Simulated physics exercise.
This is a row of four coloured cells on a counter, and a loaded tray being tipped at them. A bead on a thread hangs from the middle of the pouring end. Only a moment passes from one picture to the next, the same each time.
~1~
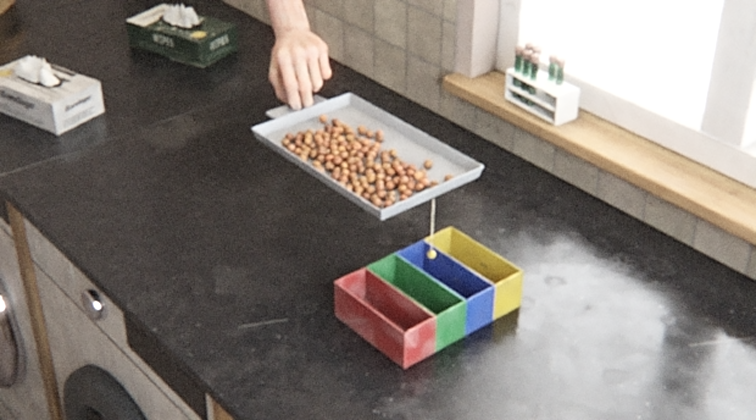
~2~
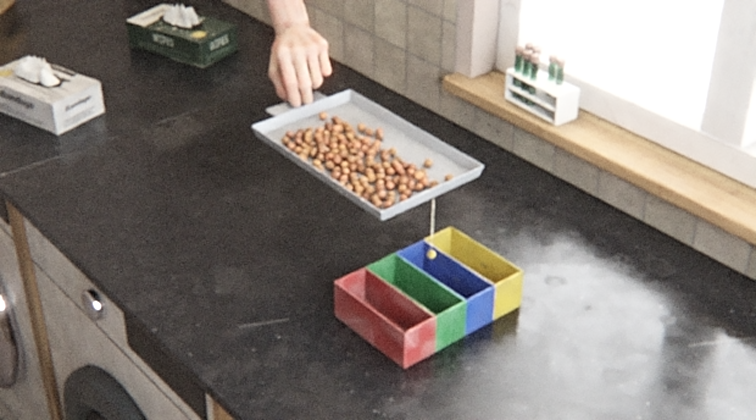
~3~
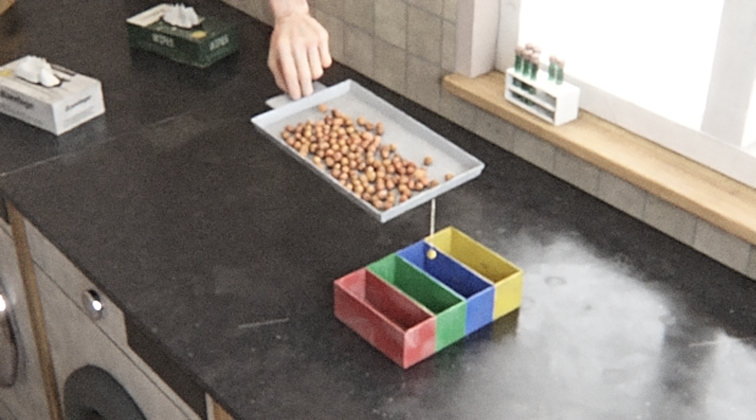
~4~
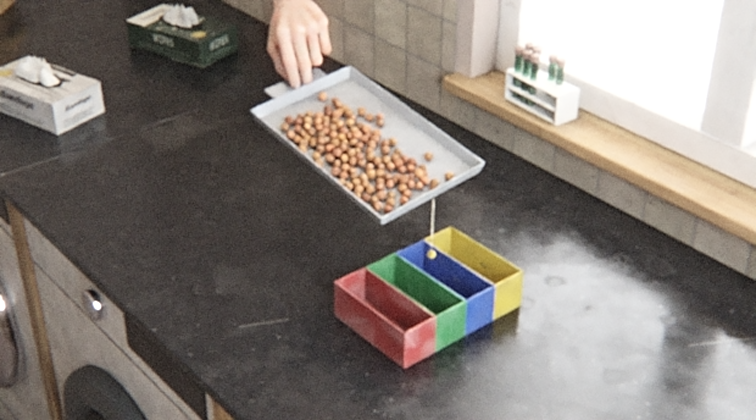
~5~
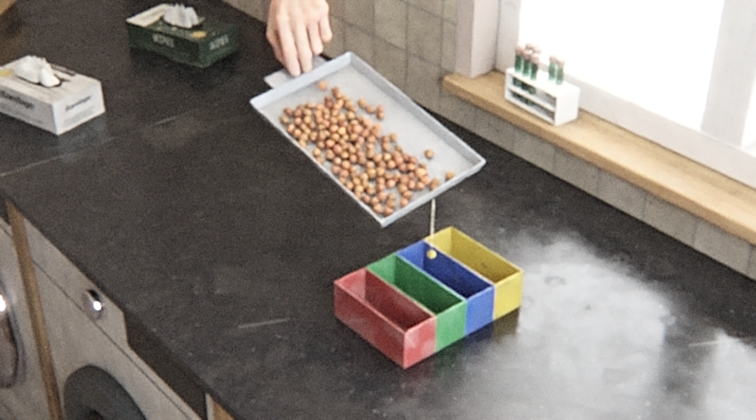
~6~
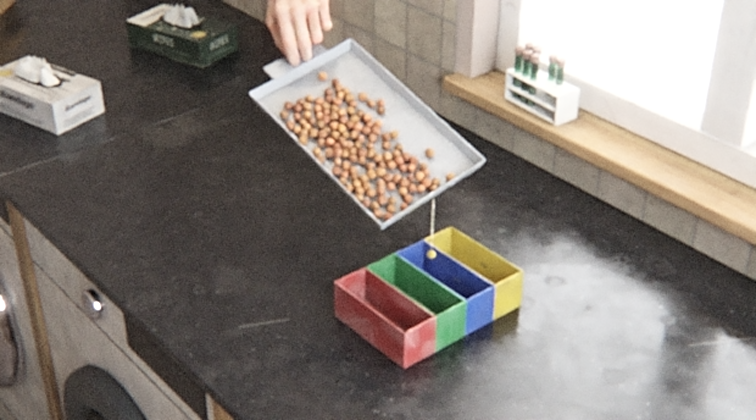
At first, a hand holds a tray of hazelnuts level above four cells coloured red, green, blue and yellow, beside a bead hanging on a thread. The hand then slowly tilts the tray, its pouring end dipping lowest at the left corner, and many of the nuts begin shifting across it.
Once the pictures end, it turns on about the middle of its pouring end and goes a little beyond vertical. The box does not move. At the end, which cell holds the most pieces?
The red one ends fullest.
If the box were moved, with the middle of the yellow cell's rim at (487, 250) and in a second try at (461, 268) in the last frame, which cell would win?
In turn: The red cell; the green one.
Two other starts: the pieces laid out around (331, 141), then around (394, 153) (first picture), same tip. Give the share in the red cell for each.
First some 60, then 50 per cent.
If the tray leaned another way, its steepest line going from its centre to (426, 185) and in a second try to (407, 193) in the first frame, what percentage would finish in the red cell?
In turn 0 and 20 in a hundred.
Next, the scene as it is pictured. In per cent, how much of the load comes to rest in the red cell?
Near 60 %.
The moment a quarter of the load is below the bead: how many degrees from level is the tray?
At about 90°.
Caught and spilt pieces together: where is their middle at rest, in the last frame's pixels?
Roughly at (391, 325).
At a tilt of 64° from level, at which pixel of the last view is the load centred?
Close to (378, 173).
Shortly afterwards, tray tipped steeply; all but a few on the tray; only a few in the red cell.
Next, tray tipped past a quarter turn; a little on the tray; near half in the red cell; near a quarter in the green cell; only a few in the blue cell; a little falling or outside the box.
Some moments later, tray tipped past a quarter turn; near two thirds in the red cell; near a third in the green cell; only a few in the blue cell; a little falling or outside the box.
In the end, tray tipped past a quarter turn; near two thirds in the red cell; near a third in the green cell; only a few in the blue cell; none at all in the yellow cell; a little outside the box.
